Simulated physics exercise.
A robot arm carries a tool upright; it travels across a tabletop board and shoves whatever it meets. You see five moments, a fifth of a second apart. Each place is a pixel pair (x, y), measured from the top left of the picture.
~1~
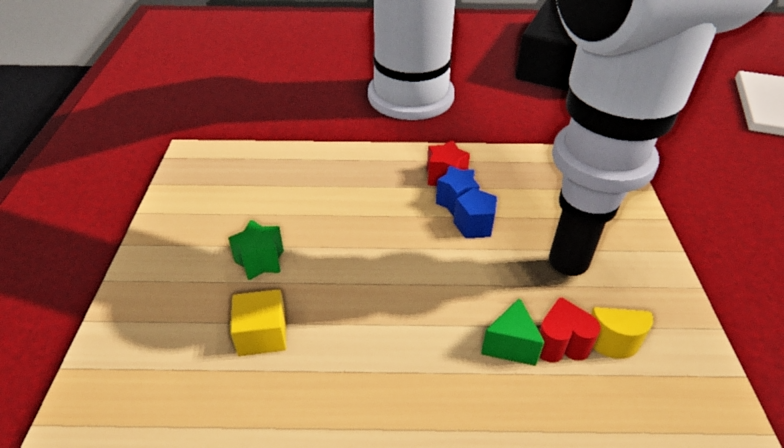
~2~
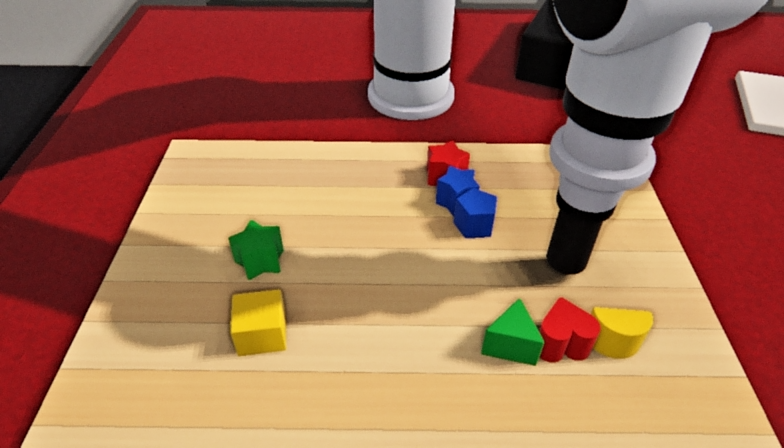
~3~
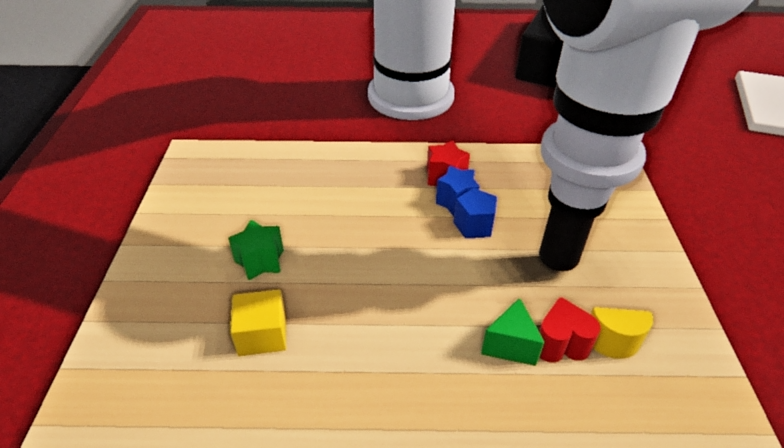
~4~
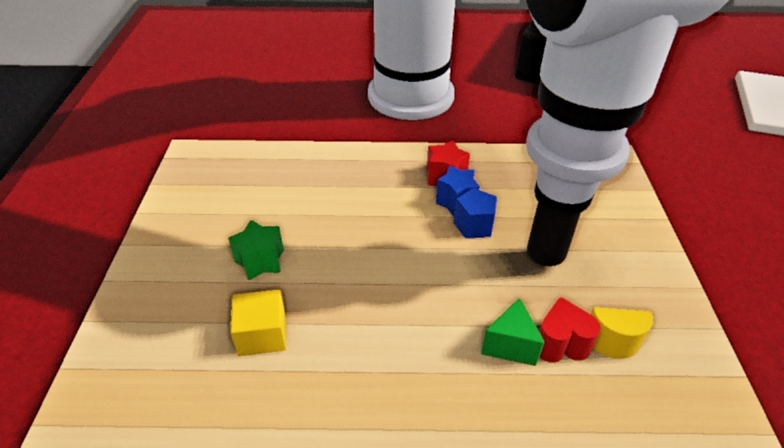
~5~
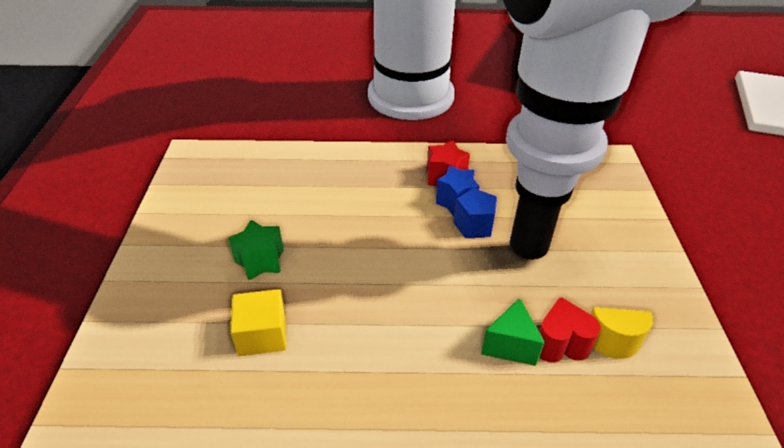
At first, a robot arm holds its black tip over the right side of a wooden board, above a green triangle, a red heart and a yellow half-round block. The tip then slides a short way left, toward the blue blocks, while every block stays still.
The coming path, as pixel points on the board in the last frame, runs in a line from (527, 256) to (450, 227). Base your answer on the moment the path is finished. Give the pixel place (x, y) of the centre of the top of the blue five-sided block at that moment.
It sits at (435, 179).
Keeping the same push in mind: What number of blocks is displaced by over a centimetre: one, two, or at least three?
I predict three or more.
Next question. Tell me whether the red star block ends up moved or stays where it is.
It is carried off its spot.
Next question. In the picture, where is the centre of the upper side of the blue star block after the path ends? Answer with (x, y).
Around pixel (436, 157).
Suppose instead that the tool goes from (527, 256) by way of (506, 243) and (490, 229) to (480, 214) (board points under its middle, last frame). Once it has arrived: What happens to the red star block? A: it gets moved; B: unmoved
Choice A: It gets moved.
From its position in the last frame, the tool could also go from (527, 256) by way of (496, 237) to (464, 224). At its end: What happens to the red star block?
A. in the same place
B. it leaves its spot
B (it leaves its spot)
What follows on the original path. Halfway along, tool at (488, 232); red star block at (445, 149); blue star block at (451, 171); blue five-sided block at (464, 193).
At the end, tool at (451, 218); red star block at (443, 137), turned 15° clockwise; blue star block at (436, 157), turned 20° clockwise; blue five-sided block at (435, 179), turned 35° clockwise.
